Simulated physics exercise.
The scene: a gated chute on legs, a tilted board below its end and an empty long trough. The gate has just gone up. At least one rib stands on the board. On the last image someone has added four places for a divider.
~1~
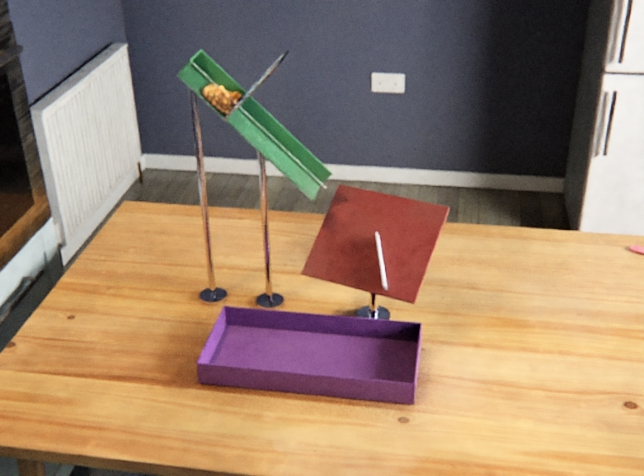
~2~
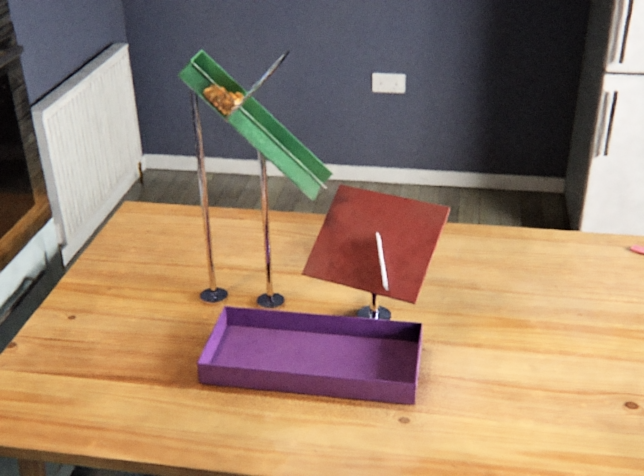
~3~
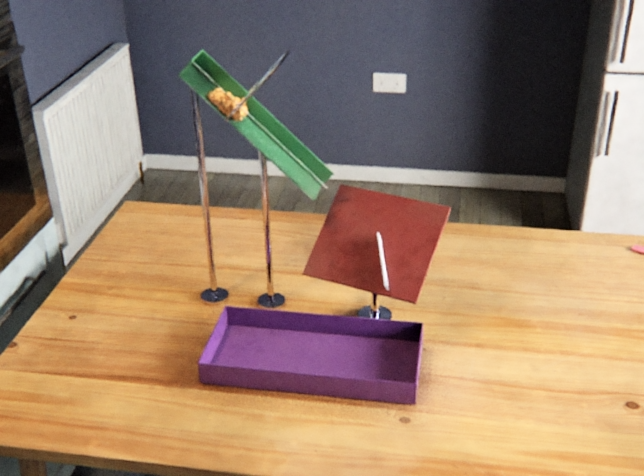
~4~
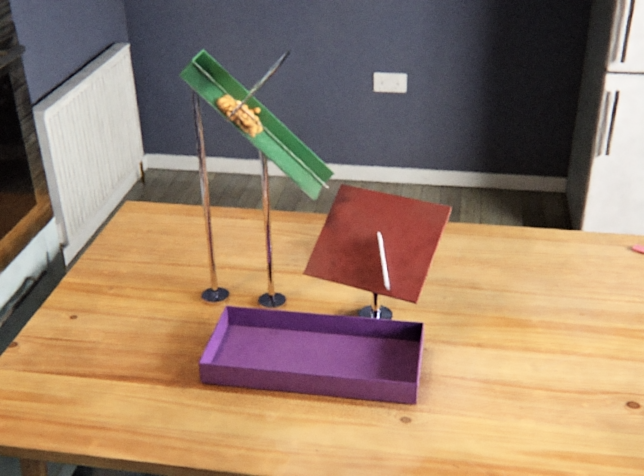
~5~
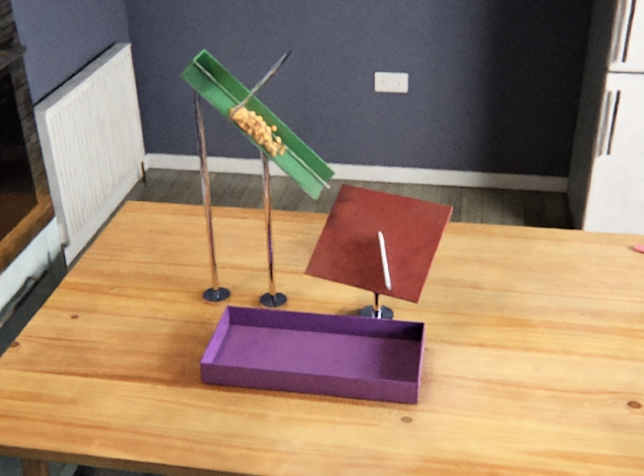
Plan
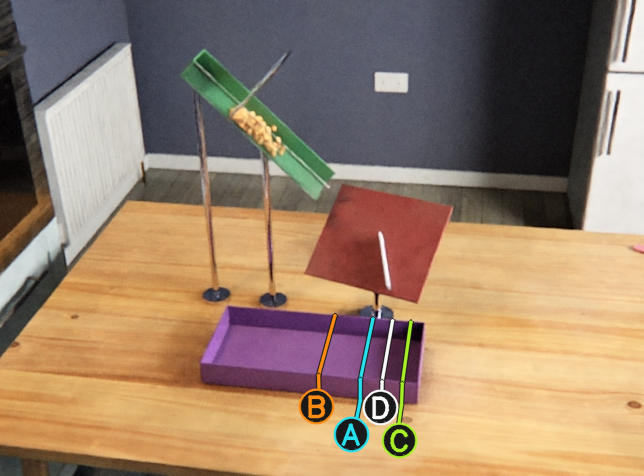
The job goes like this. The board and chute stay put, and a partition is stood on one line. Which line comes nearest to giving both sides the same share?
I would pick line A.
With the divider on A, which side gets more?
The right side.
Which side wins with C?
More lands on the left.
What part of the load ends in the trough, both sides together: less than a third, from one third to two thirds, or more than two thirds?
About that: From one third to two thirds.
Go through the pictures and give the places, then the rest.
Load behind the gate at (224, 100), round wooden beads; lip of the chute at (316, 193), sloping fairly steeply, in the first picture.
Middle of the board at (375, 241), tilted fairly steeply; middle of its low edge at (357, 288); of its high edge at (393, 195), in the second picture.
Front corners of the trough at (199, 363) and (416, 384), empty; front of the load at (245, 113), in the third picture.
Middle of the load at (240, 116); its front at (260, 129), about a quarter of the way to the lip; rib from (378, 232) to (386, 285), in the fourth picture.
Middle of the load at (258, 126); its front at (281, 153), about half of the way to the lip, in the fifth picture.
On the marked copy, line A crosses the front rim at (360, 378); line B crosses the front rim at (318, 374); line C crosses the front rim at (402, 382); line D crosses the front rim at (382, 380).
Choosing A, of what is caught, about a third on the left of the divider, about two thirds on the right.
Choosing B, of what is caught, a small part on the left of the divider, nearly all on the right.
Choosing C, of what is caught, nearly all on the left of the divider, a small part on the right.
Choosing D, of what is caught, most on the left of the divider, a small part on the right.
